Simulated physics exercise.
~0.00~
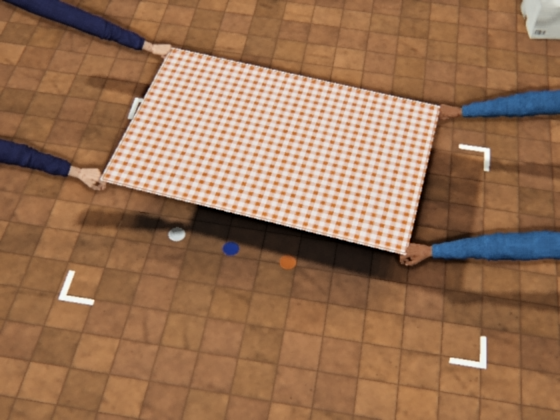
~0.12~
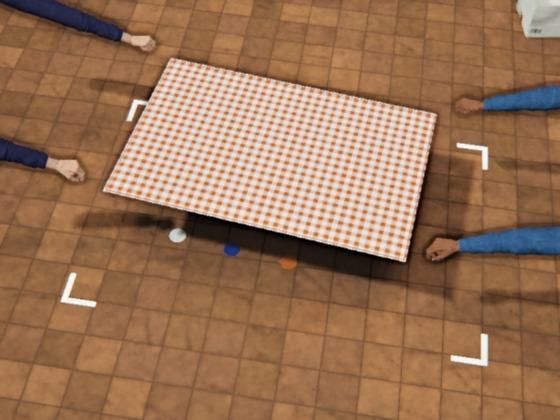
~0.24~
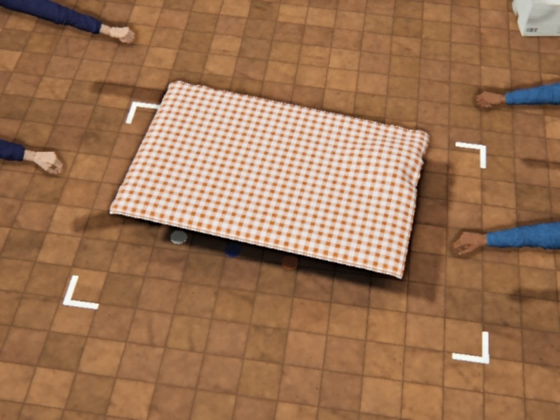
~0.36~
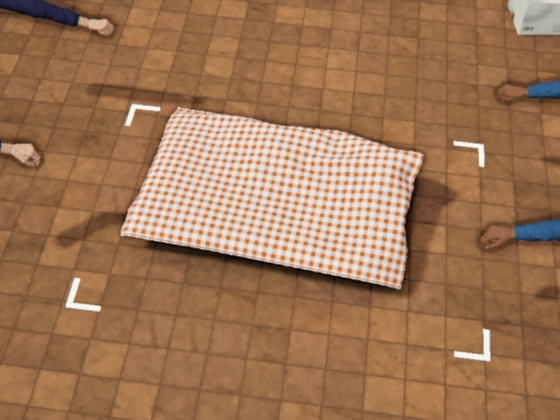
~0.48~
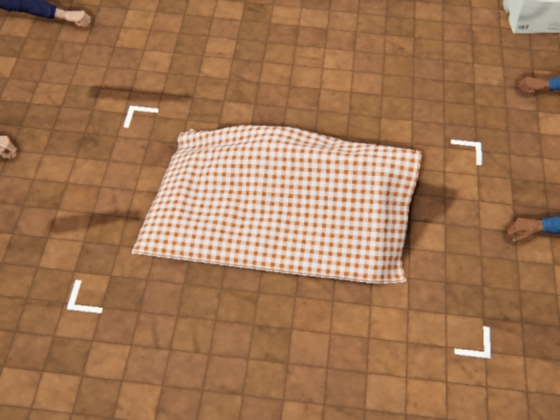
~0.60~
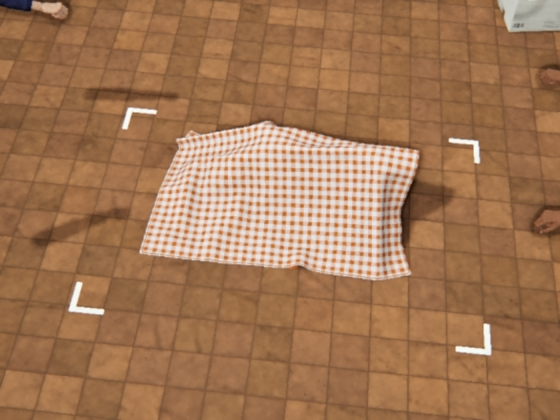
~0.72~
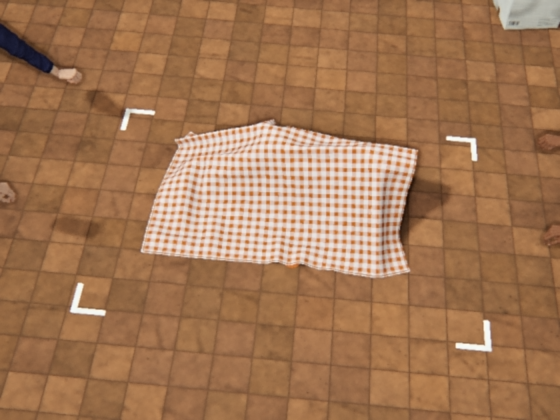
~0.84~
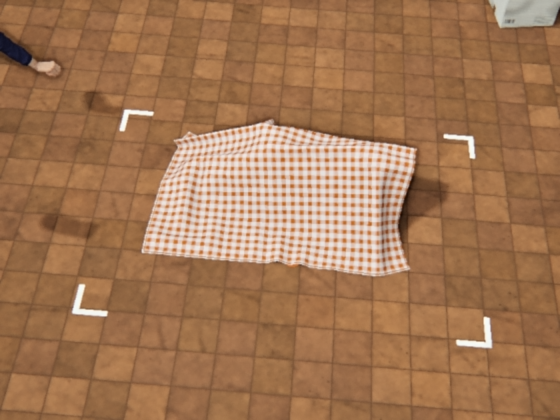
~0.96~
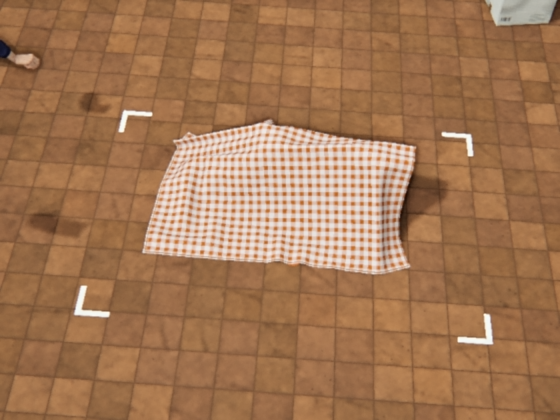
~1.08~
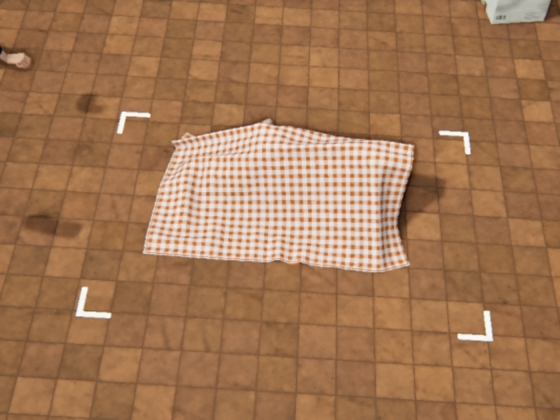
On a brown tiled floor marked with white corners, four hands held a checked orange-and-white cloth flat over some small discs, then let go and drew back as it dropped, covering the discs and settling into a rumpled, raised heap.
